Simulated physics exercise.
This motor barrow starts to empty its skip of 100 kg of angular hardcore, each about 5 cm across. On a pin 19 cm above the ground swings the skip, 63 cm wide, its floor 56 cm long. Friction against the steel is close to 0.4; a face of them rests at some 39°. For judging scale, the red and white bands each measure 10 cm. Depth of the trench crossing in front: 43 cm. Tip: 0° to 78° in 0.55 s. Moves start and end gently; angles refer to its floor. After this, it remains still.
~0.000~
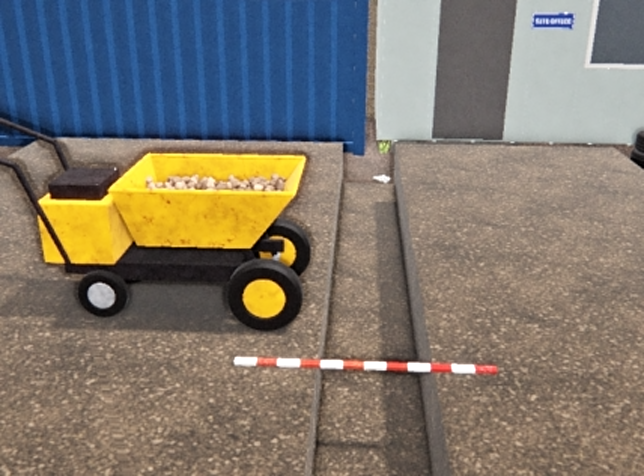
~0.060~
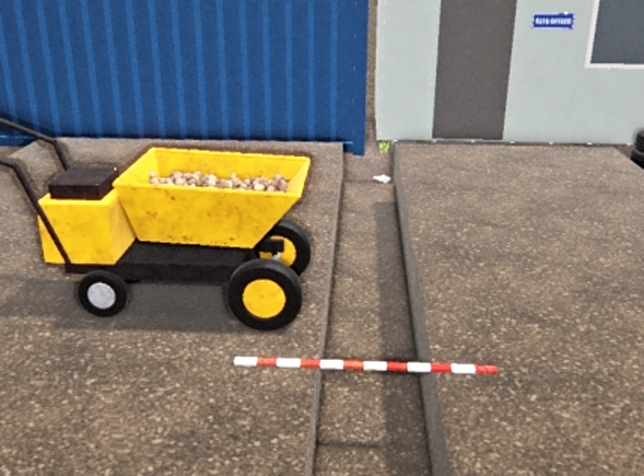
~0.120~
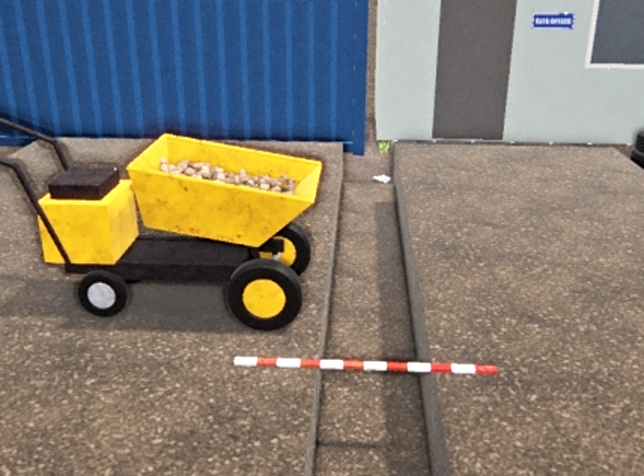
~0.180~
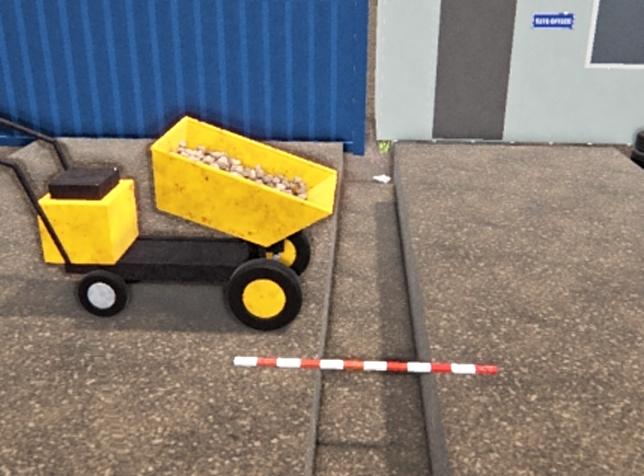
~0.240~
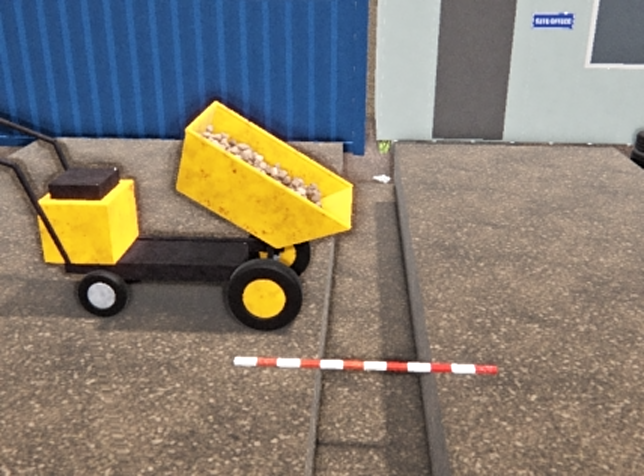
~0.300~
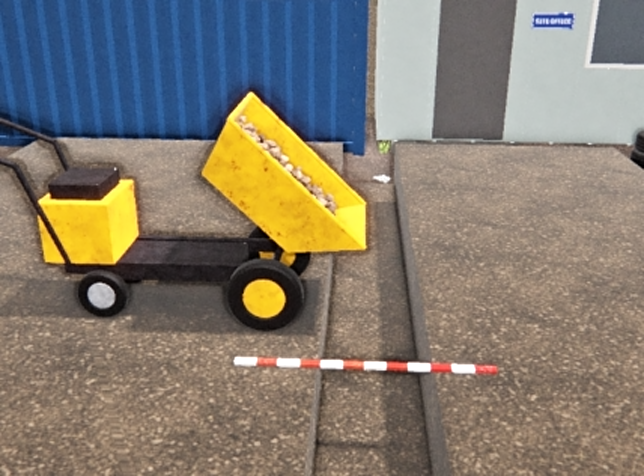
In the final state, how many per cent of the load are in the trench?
About 50 per cent are in the trench in the final state.
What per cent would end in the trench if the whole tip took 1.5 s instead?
In that case some 90 per cent.
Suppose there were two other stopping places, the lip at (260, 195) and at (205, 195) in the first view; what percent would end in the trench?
80 %, then 95 %.
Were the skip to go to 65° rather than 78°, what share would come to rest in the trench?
It comes out at about 35 percent.
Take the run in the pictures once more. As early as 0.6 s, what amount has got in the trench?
I'd put it near 25 per cent.
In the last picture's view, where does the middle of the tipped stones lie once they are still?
Somewhere around (424, 306) in the last picture.
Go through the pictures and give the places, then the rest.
In the first frame, the skip is at 0°, its lip at (293, 195); the top of the load is at (198, 183).
The second frame shows lip at (299, 196), floor tilted 3°, highest stones at (190, 179); the stones move at 0.6 m/s on average.
In the third frame, the skip is at 10°, its lip at (312, 202); the top of the load is at (189, 169); the stones move at 1.2 m/s on average.
In the fourth frame, the skip is at 20°, its lip at (330, 212); the top of the load is at (189, 155); the stones move at 1.7 m/s on average.
In the fifth frame, the skip is at 32°, its lip at (349, 228); the top of the load is at (211, 140); the stones move at 1.9 m/s on average.
In the sixth frame, the skip is at 44°, its lip at (364, 248); the top of the load is at (240, 130); the stones move at 2.0 m/s on average.
After 0.4 s the floor is at 65°; 100 % in the skip; the foremost stones are at (361, 250).
After 0.6 s the floor is at 78°; 58 % in the skip, 27 % in the trench, 14 % past the trench; the foremost stones are at (448, 277).
After 1.0 s the floor is at 78°; 4 % in the skip, 45 % in the trench, 51 % past the trench; the foremost stones are at (620, 308).
After 3.0 s the floor is at 78°; 0 % in the skip, 50 % in the trench, 50 % past the trench; the foremost stones are past the picture's edge.
